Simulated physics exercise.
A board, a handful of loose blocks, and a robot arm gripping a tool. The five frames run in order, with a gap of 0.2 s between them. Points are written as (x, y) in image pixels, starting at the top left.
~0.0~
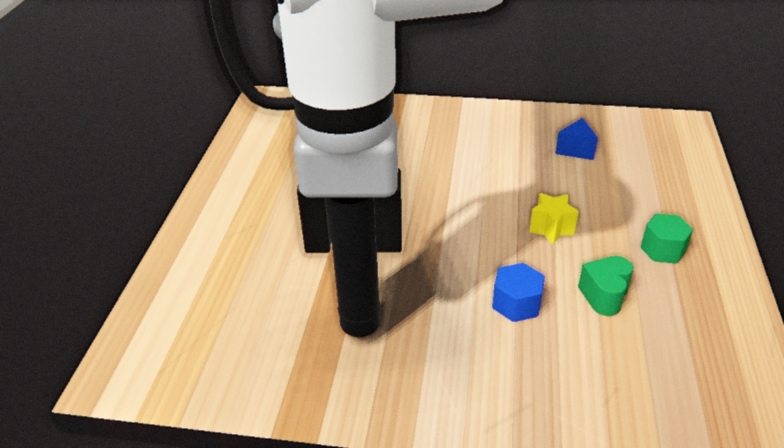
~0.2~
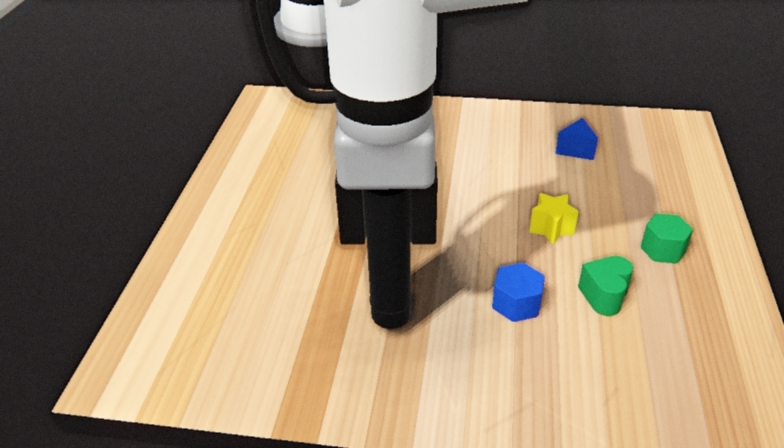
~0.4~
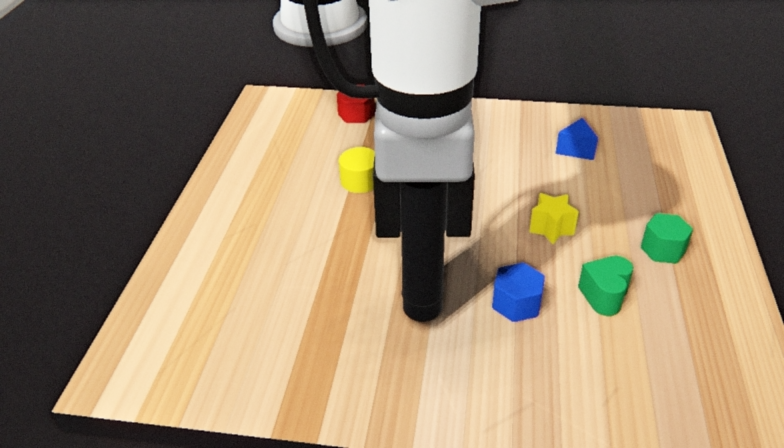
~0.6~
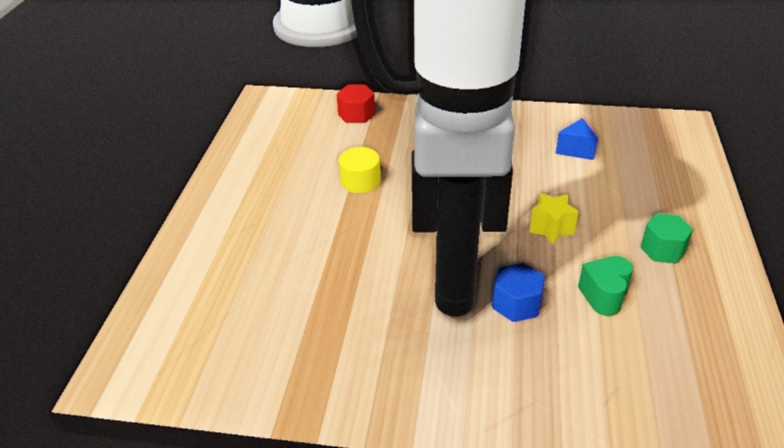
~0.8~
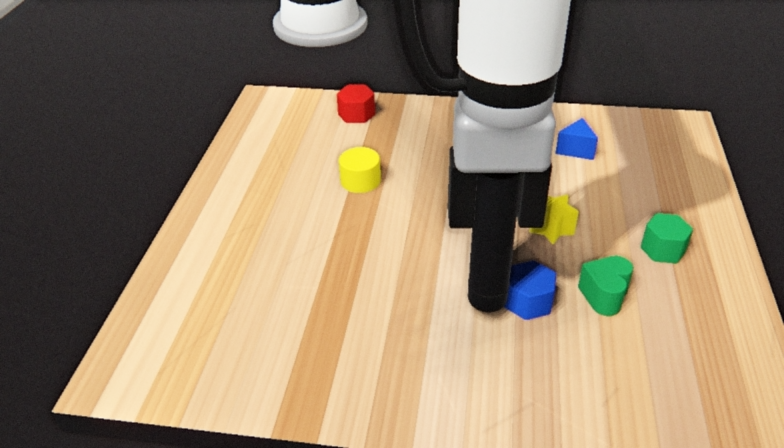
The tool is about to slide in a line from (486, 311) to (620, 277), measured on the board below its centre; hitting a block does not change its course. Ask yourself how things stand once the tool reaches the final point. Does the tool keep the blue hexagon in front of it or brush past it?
I'd say it is still being pushed.
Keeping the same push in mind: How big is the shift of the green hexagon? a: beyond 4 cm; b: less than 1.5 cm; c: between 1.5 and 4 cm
Option b.
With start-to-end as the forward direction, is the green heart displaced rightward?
That would be a yes.
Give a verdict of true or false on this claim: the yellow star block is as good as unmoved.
It is true.
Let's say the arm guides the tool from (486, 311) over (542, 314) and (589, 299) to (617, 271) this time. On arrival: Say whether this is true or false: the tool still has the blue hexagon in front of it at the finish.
True
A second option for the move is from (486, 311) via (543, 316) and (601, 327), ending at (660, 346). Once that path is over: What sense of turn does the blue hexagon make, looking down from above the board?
Anticlockwise.
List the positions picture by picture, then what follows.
Lower end of the tool (360, 324), tops of blocks, blue hexagon (520, 279), yellow star block (555, 205), green heart (610, 271), green hexagon (670, 226), in the first frame.
Tool (391, 315), blocks as before, in the second frame.
Tool (422, 309), blocks as before, in the third frame.
Tool (454, 303), blocks as before, in the fourth frame.
Tool (487, 299), blue hexagon (532, 277), yellow star block (555, 205), green heart (610, 271), green hexagon (670, 226), in the fifth frame.
On the path given first. One third of the way, tool (534, 288); blue hexagon (577, 265); green heart (623, 270), turned 25° clockwise.
Two thirds of the way, tool (579, 277); blue hexagon (624, 257); green heart (670, 268), turned 35° clockwise.
At the end, tool (622, 265); blue hexagon (670, 251), turned 25° clockwise; yellow star block not moved; green heart (713, 270), turned 55° clockwise; green hexagon (677, 223), turned 25° anticlockwise.
